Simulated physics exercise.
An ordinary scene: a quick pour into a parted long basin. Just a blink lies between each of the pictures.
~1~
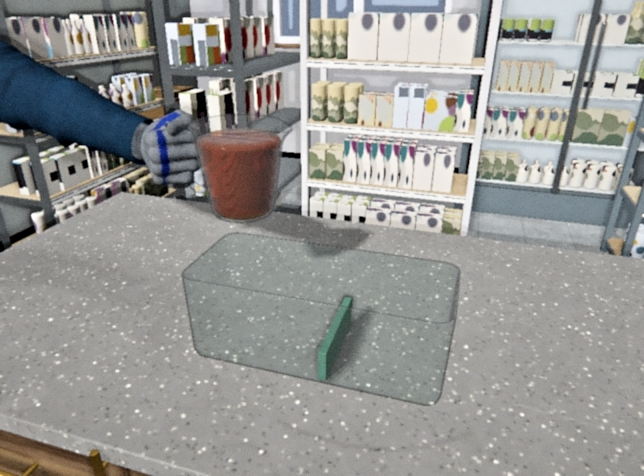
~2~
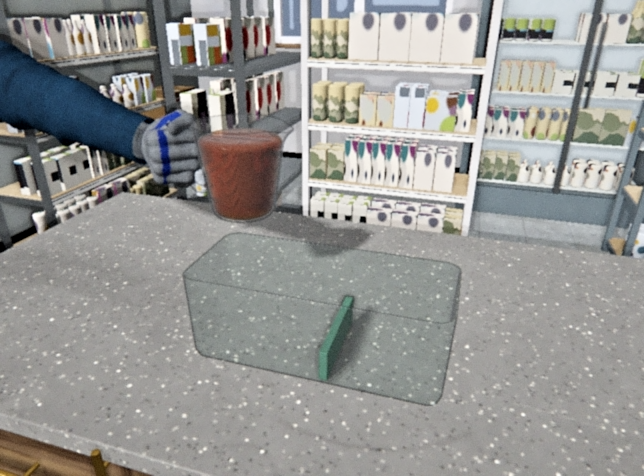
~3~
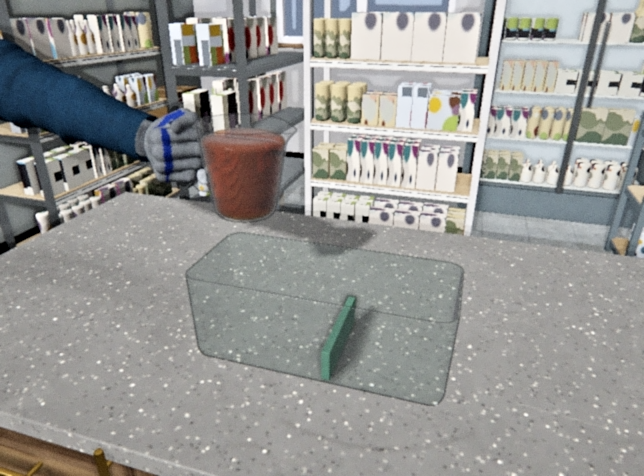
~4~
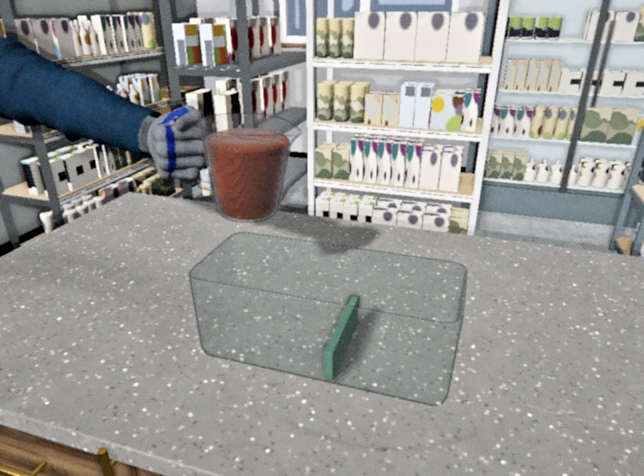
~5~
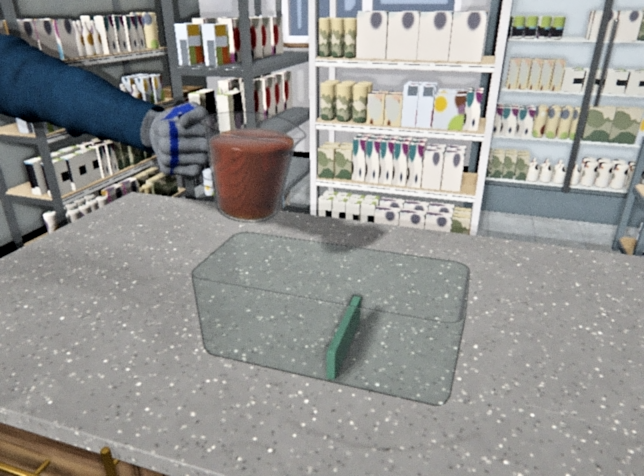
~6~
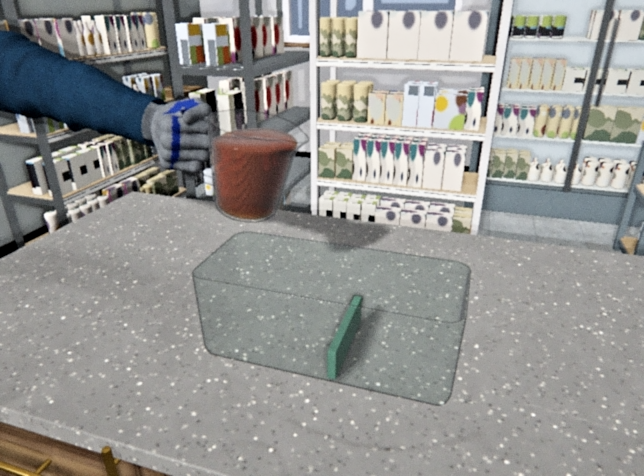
A gloved hand held a clear cup of reddish-brown liquid above a speckled counter, behind a see-through basin with a green divider, then moved it slightly right and began tilting it gently.
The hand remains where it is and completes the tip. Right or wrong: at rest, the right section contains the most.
Right.
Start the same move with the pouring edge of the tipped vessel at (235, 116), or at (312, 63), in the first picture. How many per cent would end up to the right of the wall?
About 5 per cent, then about 95 per cent.
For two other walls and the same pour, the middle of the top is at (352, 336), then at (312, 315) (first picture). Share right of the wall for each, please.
40 % and 90 %, roughly.
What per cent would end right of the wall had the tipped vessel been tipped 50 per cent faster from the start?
Roughly 55 in a hundred.
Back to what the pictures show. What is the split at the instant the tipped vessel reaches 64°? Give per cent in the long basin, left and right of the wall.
You'd find 0 per cent on the left and 10 per cent on the right.
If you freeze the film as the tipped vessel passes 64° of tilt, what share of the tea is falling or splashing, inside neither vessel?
Near 15 parts in a hundred.
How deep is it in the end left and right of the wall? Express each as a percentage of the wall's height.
Near 20 in a hundred to the left, 50 to the right.
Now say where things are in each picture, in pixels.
In the first picture, tilt 0°; pouring edge (291, 129); surface from (204, 134) to (281, 140); the long basin's rim runs from (206, 253) to (457, 293); the wall's top is at (337, 324).
In the second picture, tilt 0°; pouring edge (293, 130); surface from (205, 133) to (282, 140).
In the third picture, tilt 2°; pouring edge (296, 131); surface from (209, 133) to (285, 141).
In the fourth picture, tilt 4°; pouring edge (301, 133); surface from (213, 133) to (289, 142).
In the fifth picture, tilt 7°; pouring edge (305, 136); surface from (217, 133) to (294, 141).
In the sixth picture, tilt 11°; pouring edge (308, 140); surface from (220, 134) to (298, 142).
A moment on, the tilt is 64° and 75 per cent is still to pour, 0 is left of the wall and 8 right of it.
Next, the tilt is 100° and 17 per cent is still to pour, 11 is left of the wall and 57 right of it.
Then the tilt is 109° and 0 per cent is still to pour, 32 is left of the wall and 67 right of it.
Later the tilt is 109° and 0 per cent is still to pour, 33 is left of the wall and 67 right of it.
Finally, 33 per cent lies left of the wall, 67 right of it and 1 outside.
